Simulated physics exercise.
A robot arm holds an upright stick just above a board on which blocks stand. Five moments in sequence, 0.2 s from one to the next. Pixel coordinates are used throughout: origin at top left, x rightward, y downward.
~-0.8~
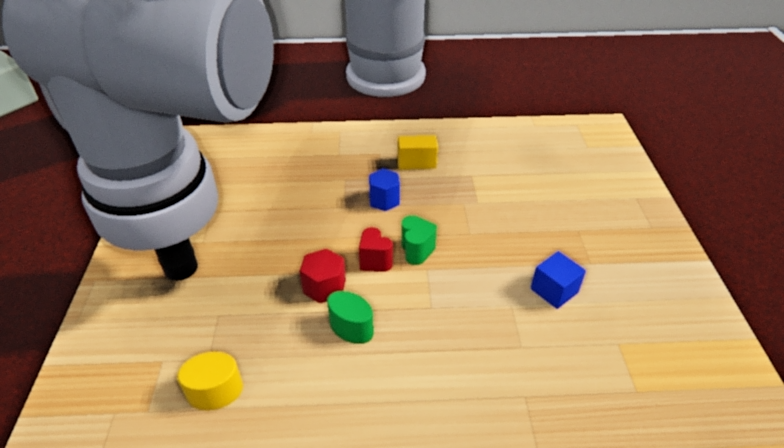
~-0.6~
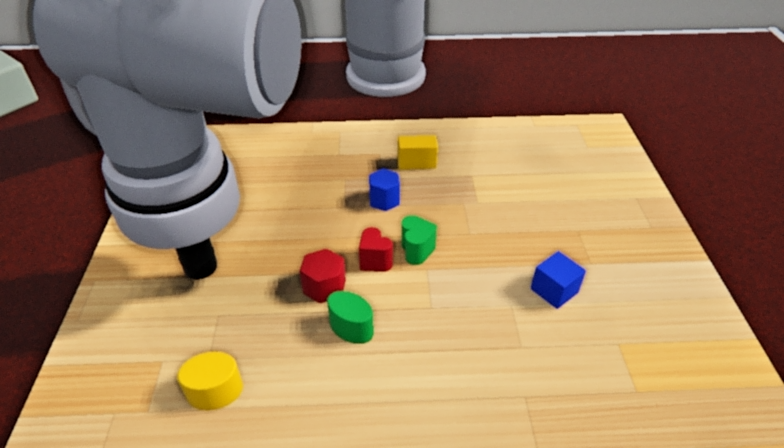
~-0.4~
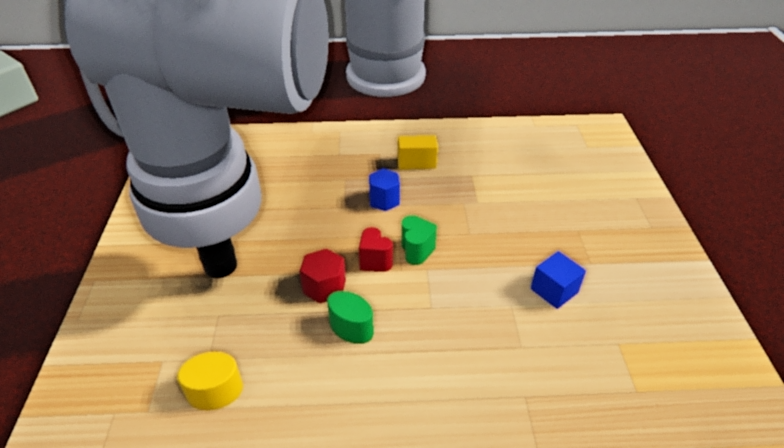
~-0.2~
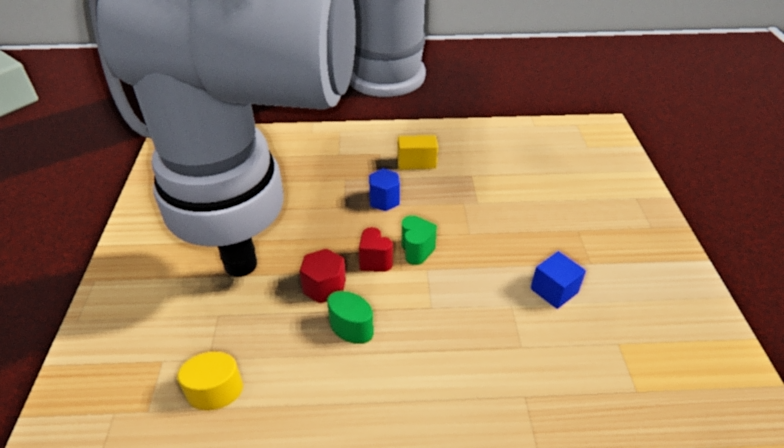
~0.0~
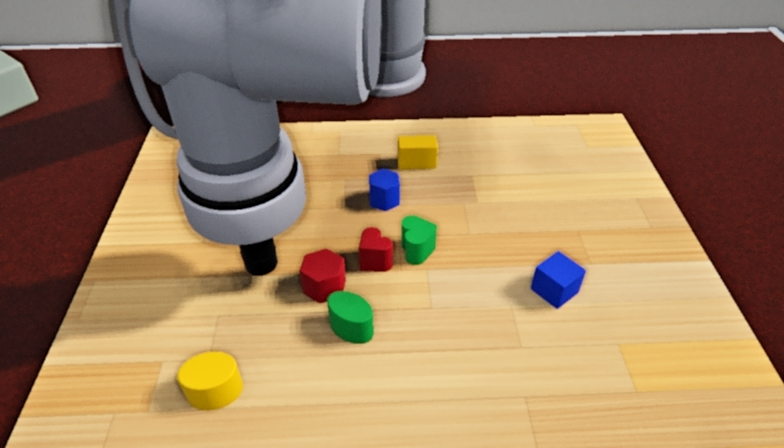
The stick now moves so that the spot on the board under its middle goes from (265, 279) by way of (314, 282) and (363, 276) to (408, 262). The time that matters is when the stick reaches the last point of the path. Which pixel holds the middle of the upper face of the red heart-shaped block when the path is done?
It sits at (399, 219).
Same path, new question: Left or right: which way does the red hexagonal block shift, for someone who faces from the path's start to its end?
To the right.
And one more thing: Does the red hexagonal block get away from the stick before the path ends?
I'd say yes.
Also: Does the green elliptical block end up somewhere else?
I expect not.
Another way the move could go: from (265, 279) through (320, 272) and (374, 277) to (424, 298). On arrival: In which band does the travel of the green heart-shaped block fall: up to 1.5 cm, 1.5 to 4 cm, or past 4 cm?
Distance: Less than 1.5 cm.
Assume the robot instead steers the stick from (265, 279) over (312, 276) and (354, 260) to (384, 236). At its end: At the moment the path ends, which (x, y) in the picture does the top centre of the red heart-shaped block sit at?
I'd guess (399, 235).
What follows on the original path. One third of the way, stick at (313, 268); red hexagonal block at (348, 267).
Two thirds of the way, stick at (364, 262); red hexagonal block at (392, 271), turned 45° clockwise; red heart-shaped block at (387, 233), turned 15° anticlockwise.
At the end, stick at (408, 248); red hexagonal block at (400, 273), turned 55° clockwise; green elliptical block still; red heart-shaped block at (399, 219); green heart-shaped block at (431, 221).
